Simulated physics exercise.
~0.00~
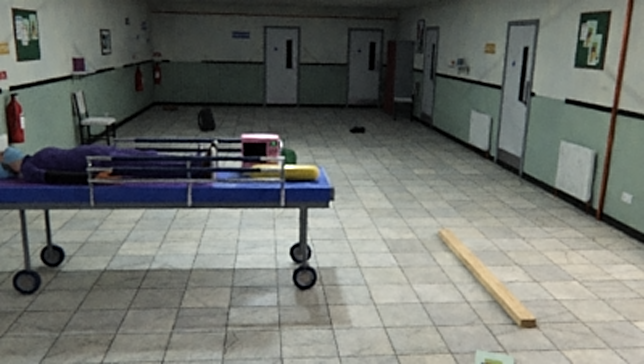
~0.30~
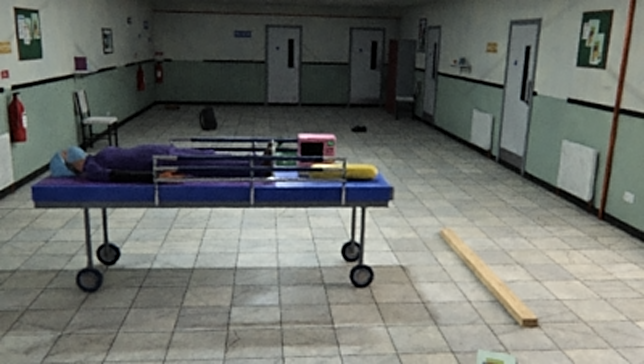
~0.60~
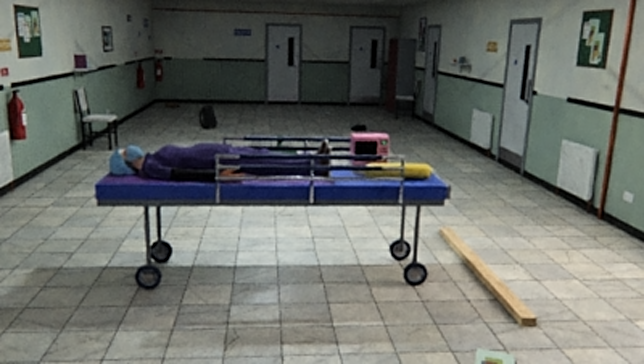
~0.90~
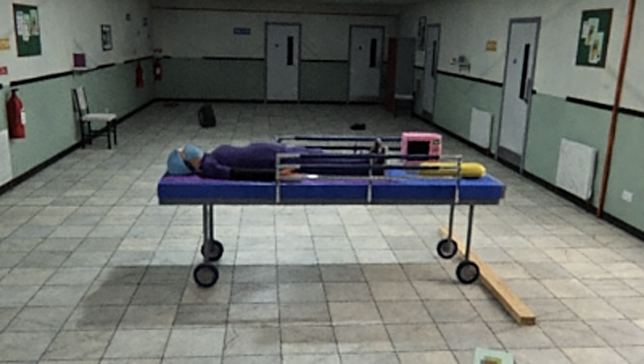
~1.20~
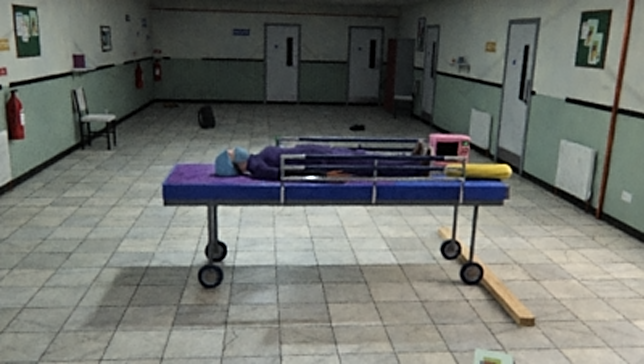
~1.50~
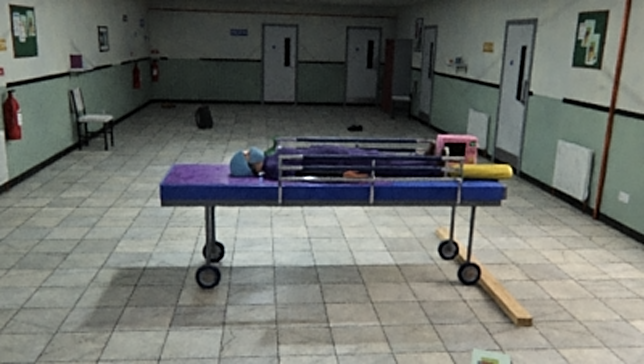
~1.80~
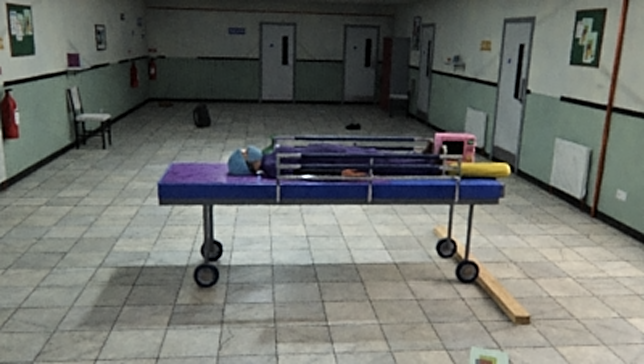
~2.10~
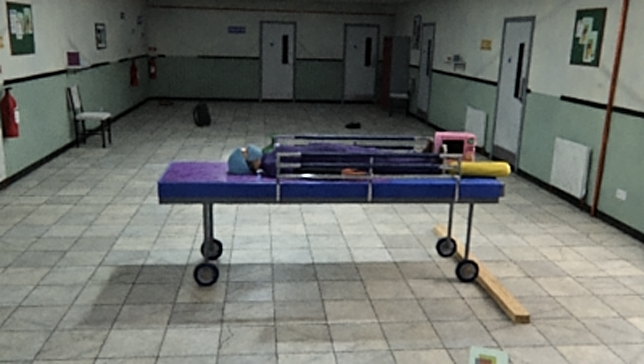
Limp figure in purple lying on a blue trolley rolling right, stopping at a wooden beam and sliding slightly, pink monitor staying aboard.
